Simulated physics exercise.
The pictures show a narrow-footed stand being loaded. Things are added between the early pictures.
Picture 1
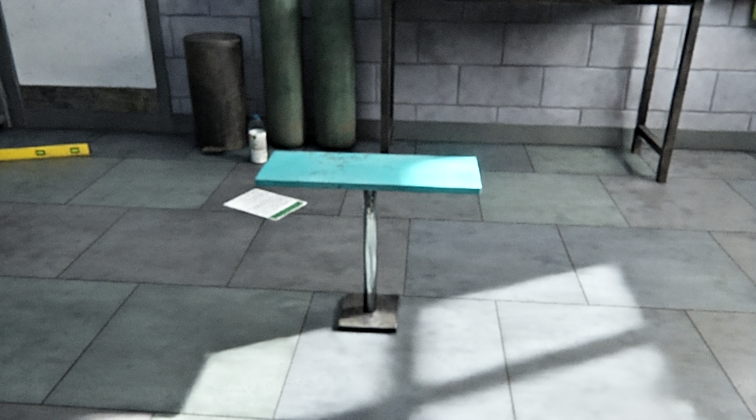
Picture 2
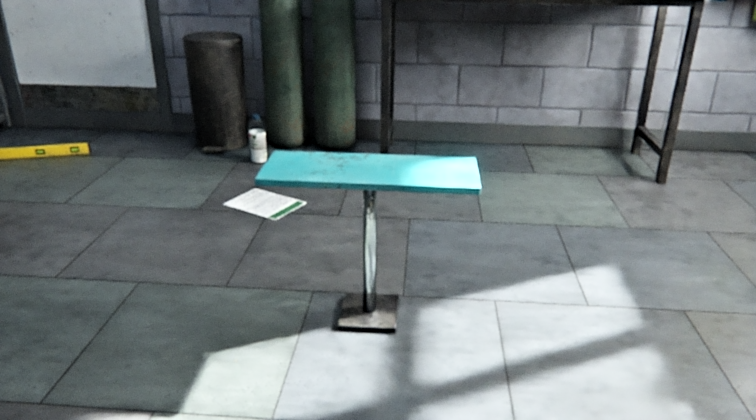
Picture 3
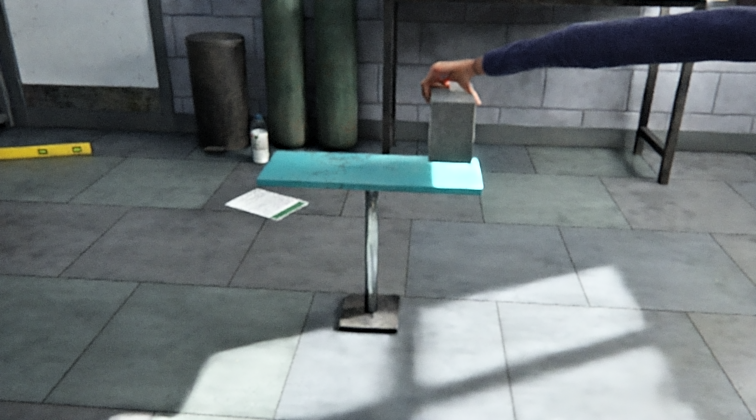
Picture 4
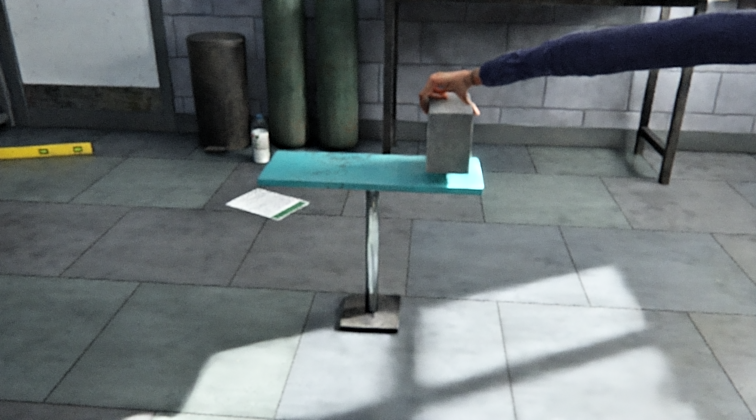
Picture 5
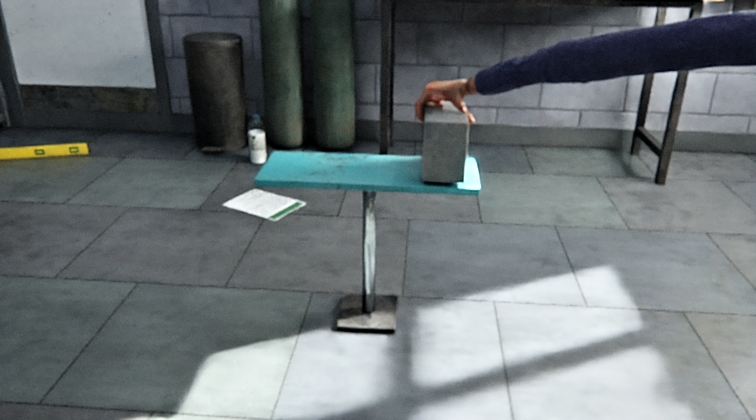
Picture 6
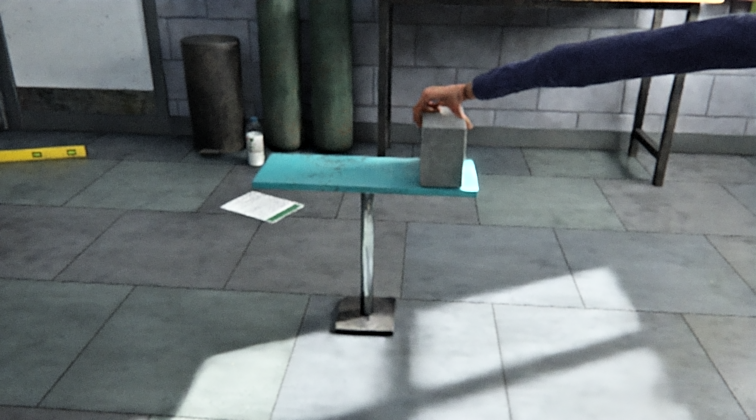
An arm in a dark blue sleeve reaches in from the right of a grey-tiled workshop floor, seen from slightly above. A turquoise-topped stand on a thin post and small foot is in the middle, with papers, a white bottle and dark cylinders behind. The hand lowers a grey block onto the top's right side, edging it forward and keeping hold, while the view shifts very slightly.
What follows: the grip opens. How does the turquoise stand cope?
The turquoise stand overbalances.
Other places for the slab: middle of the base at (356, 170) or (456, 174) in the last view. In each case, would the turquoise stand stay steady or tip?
In turn it stays flat on its feet; overbalances.
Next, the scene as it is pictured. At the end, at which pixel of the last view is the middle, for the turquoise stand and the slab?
About (528, 245), and the other about (686, 318).
Then, 0.58 s after the last picture, turquoise stand tipped 25° from how it was near (442, 180).
Then, 0.76 s after the last picture, turquoise stand tipped 58° from how it was near (514, 229).
At rest, the turquoise stand tips up, near (528, 245).
